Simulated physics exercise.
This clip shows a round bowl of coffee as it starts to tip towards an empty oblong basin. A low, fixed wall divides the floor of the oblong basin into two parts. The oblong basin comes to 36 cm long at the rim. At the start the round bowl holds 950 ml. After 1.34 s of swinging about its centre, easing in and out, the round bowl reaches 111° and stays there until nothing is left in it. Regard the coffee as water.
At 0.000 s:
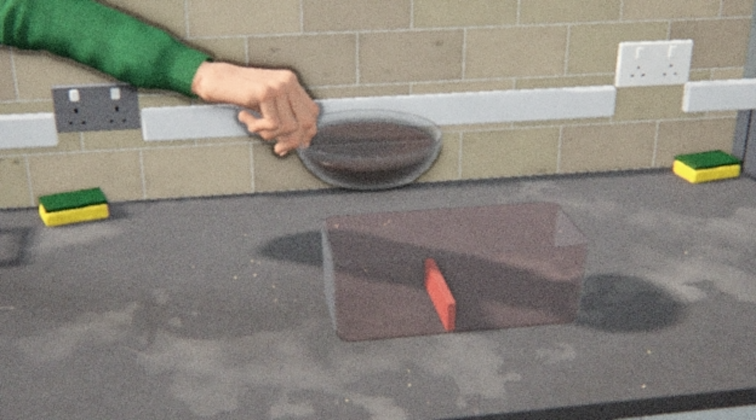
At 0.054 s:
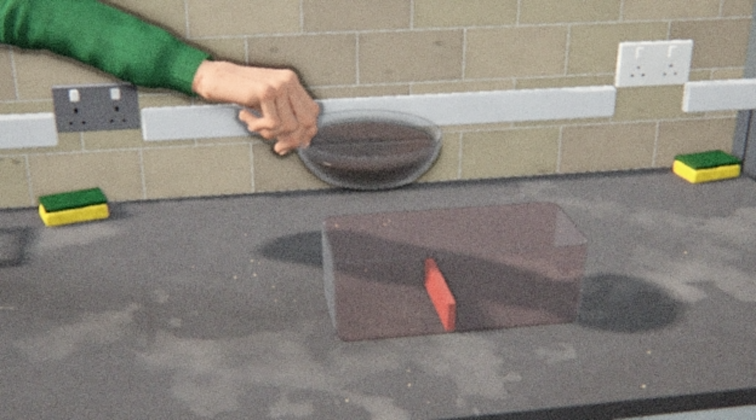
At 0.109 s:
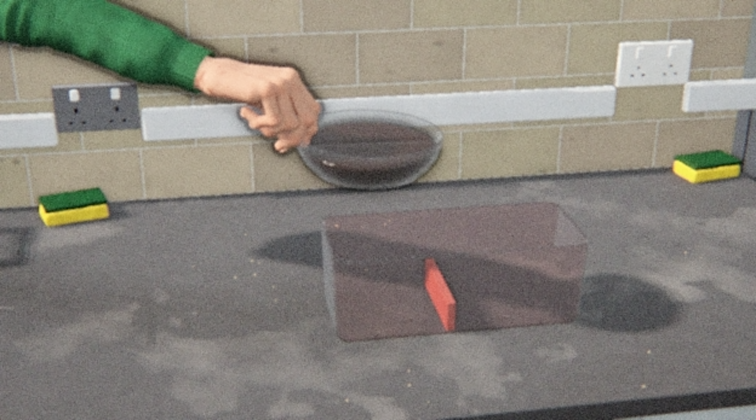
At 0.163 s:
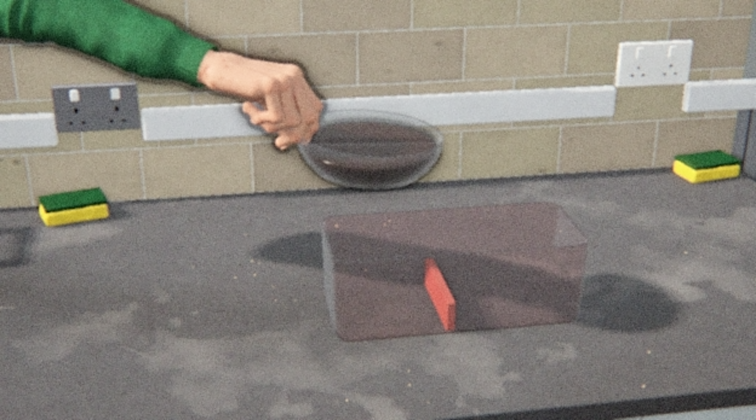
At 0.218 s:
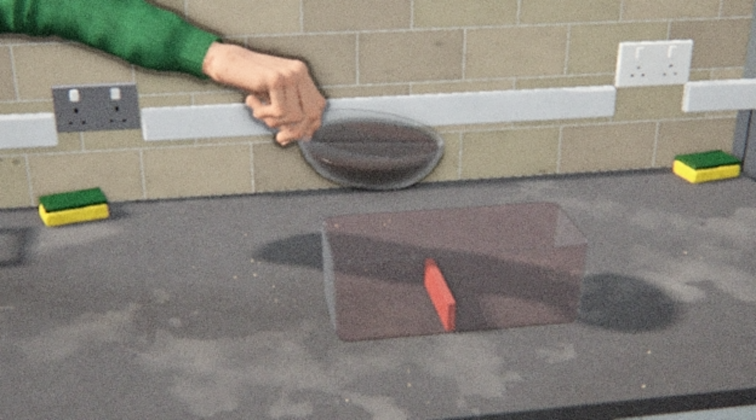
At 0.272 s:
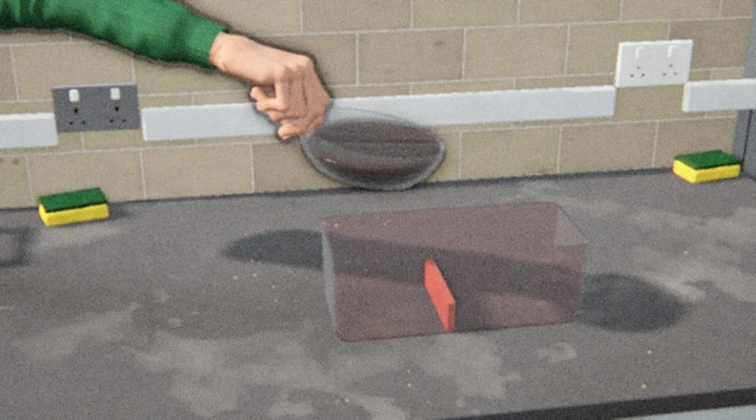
On a grey kitchen worktop, a hand in a green sleeve held a clear round bowl of dark liquid above a see-through basin, at first still, then tilted it slightly down to the right.
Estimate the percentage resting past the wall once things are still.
I would say roughly 78 percent.
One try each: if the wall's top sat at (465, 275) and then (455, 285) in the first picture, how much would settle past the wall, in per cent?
Around 60 and 60 percent, in that order.
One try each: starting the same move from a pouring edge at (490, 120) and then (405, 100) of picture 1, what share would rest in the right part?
90 in a hundred, followed by 60 in a hundred.
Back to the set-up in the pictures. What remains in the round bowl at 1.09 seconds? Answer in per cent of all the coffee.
Close to 0 percent of the total.
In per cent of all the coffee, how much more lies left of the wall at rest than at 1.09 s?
Near 2 percent, more or less.
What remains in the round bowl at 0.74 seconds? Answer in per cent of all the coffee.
At that time about 26 in a hundred parts are still held.
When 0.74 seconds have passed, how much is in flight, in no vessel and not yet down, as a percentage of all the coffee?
I'd say close to 32 per cent.
Then, 0.74 s in, the tilt is 65° and 26 per cent is still to pour, 0 is left of the wall and 41 right of it.
Then, 1.09 s in, the tilt is 102° and 0 per cent is still to pour, 18 is left of the wall and 80 right of it.
Then, 1.45 s in, the tilt is 111° and 0 per cent is still to pour, 20 is left of the wall and 79 right of it.
Then, 1.84 s in, the tilt is 111° and 0 per cent is still to pour, 20 is left of the wall and 79 right of it.
Finally, 20 per cent lies left of the wall, 78 right of it and 1 outside.
